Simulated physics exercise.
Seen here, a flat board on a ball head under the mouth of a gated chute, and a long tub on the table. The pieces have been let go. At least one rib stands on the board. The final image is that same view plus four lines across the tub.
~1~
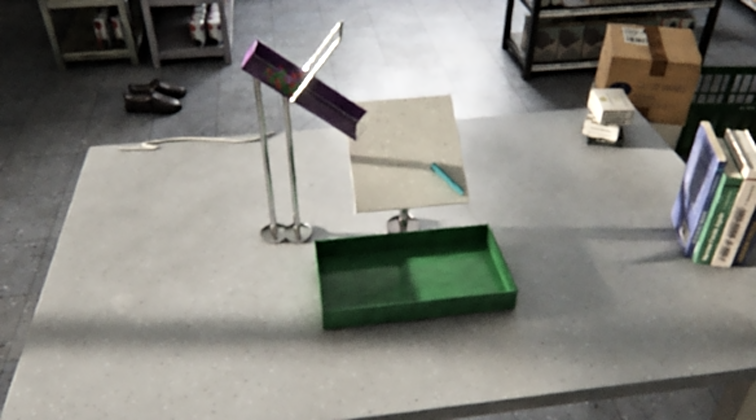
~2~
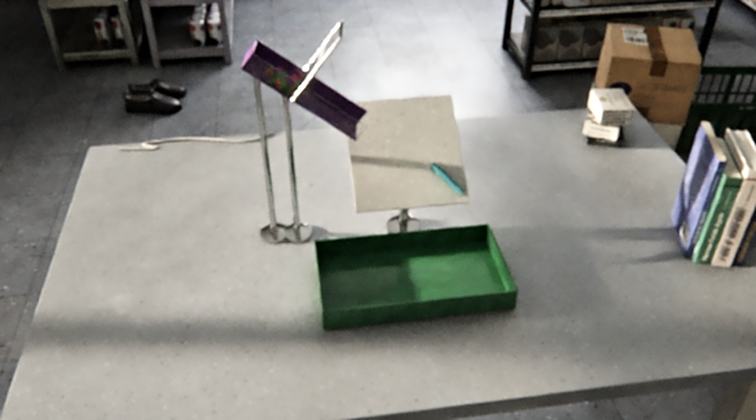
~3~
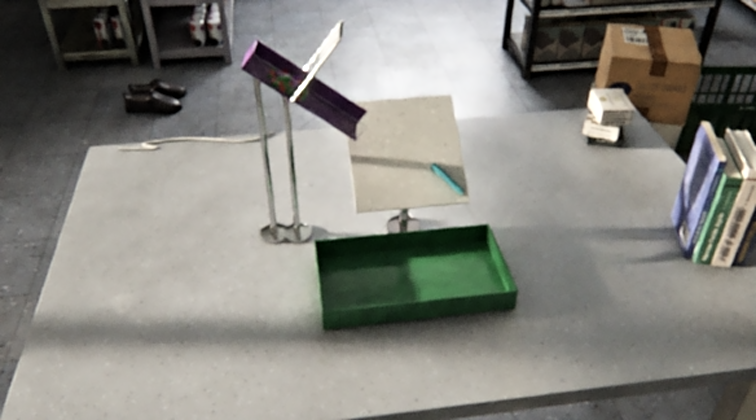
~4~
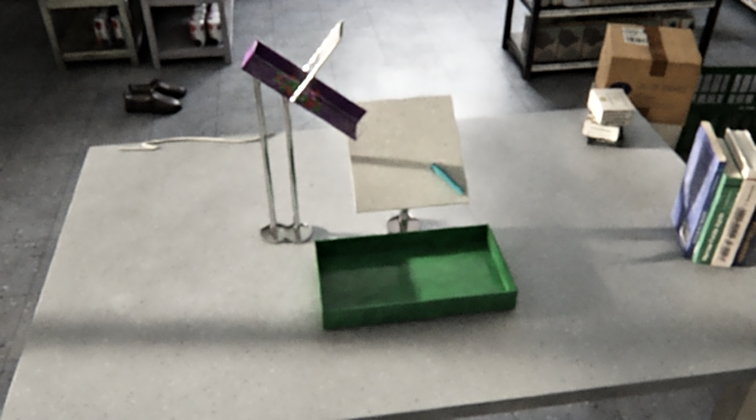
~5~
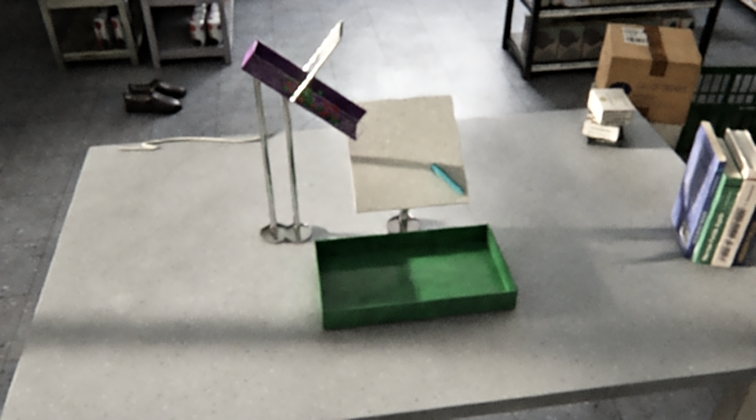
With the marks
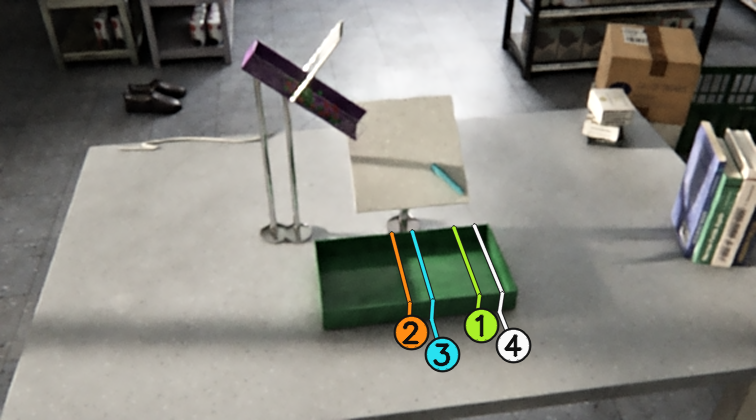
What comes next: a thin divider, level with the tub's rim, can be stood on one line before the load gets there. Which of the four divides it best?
1 beats the others.
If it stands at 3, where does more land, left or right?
The right side.
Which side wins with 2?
The right side.
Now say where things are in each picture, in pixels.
Load behind the gate near (287, 78), round plastic beads; lip of the chute near (356, 132), sloping fairly steeply, in the first picture.
Middle of the board near (406, 151), tilted fairly steeply; middle of its low edge near (414, 207); of its high edge near (398, 98), in the second picture.
Front corners of the tub near (323, 311) and (518, 290), empty; front of the load near (305, 93), in the third picture.
Middle of the load near (302, 91); its front near (320, 99), close to a third of the way to the lip; rib from (433, 163) to (464, 191), in the fourth picture.
Middle of the load near (315, 100); its front near (341, 119), the bulk of the way to the lip, in the fifth picture.
On the marked copy, line 1 crosses the front rim at (479, 295); line 2 crosses the front rim at (409, 302); line 3 crosses the front rim at (432, 300); line 4 crosses the front rim at (502, 292).
With 1, of what is caught, close to half on the left of the divider, close to half on the right.
With 2, of what is caught, only a few on the left of the divider, all but a few on the right.
With 3, of what is caught, a small share on the left of the divider, all but a few on the right.
With 4, of what is caught, the bulk on the left of the divider, a small share on the right.
